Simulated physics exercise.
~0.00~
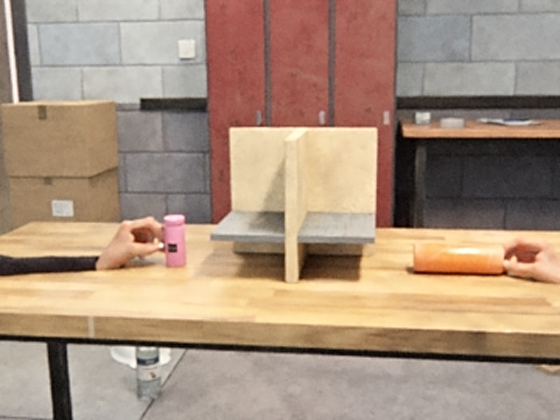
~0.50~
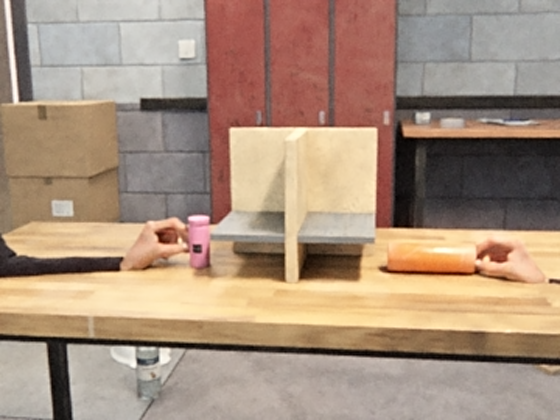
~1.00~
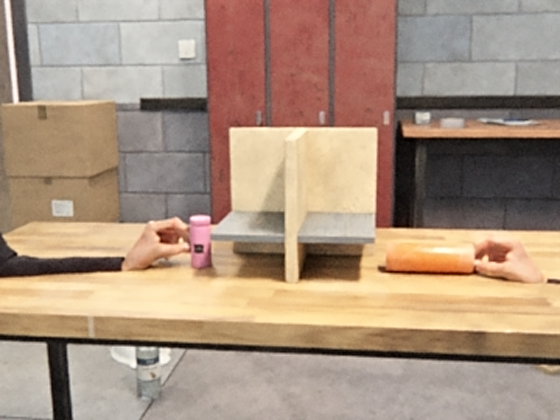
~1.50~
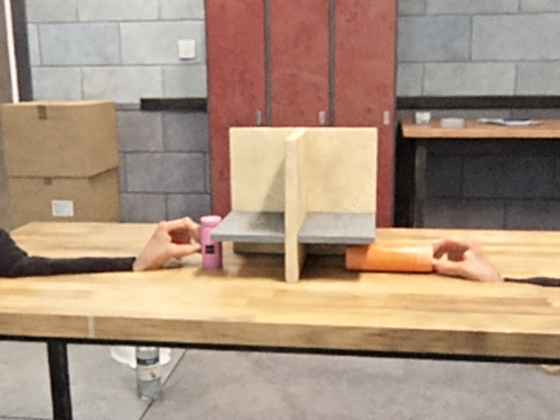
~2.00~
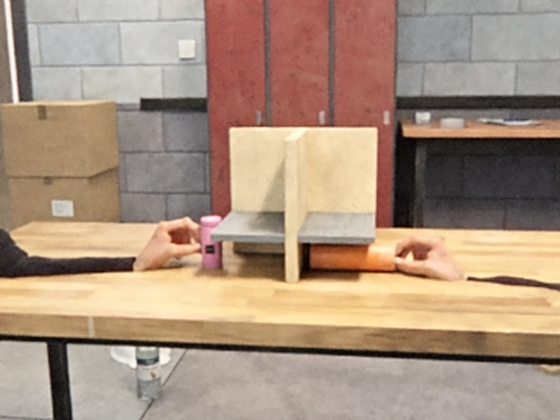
Two hands push a pink shaker that stops at the shelf and an orange candle that slides under.
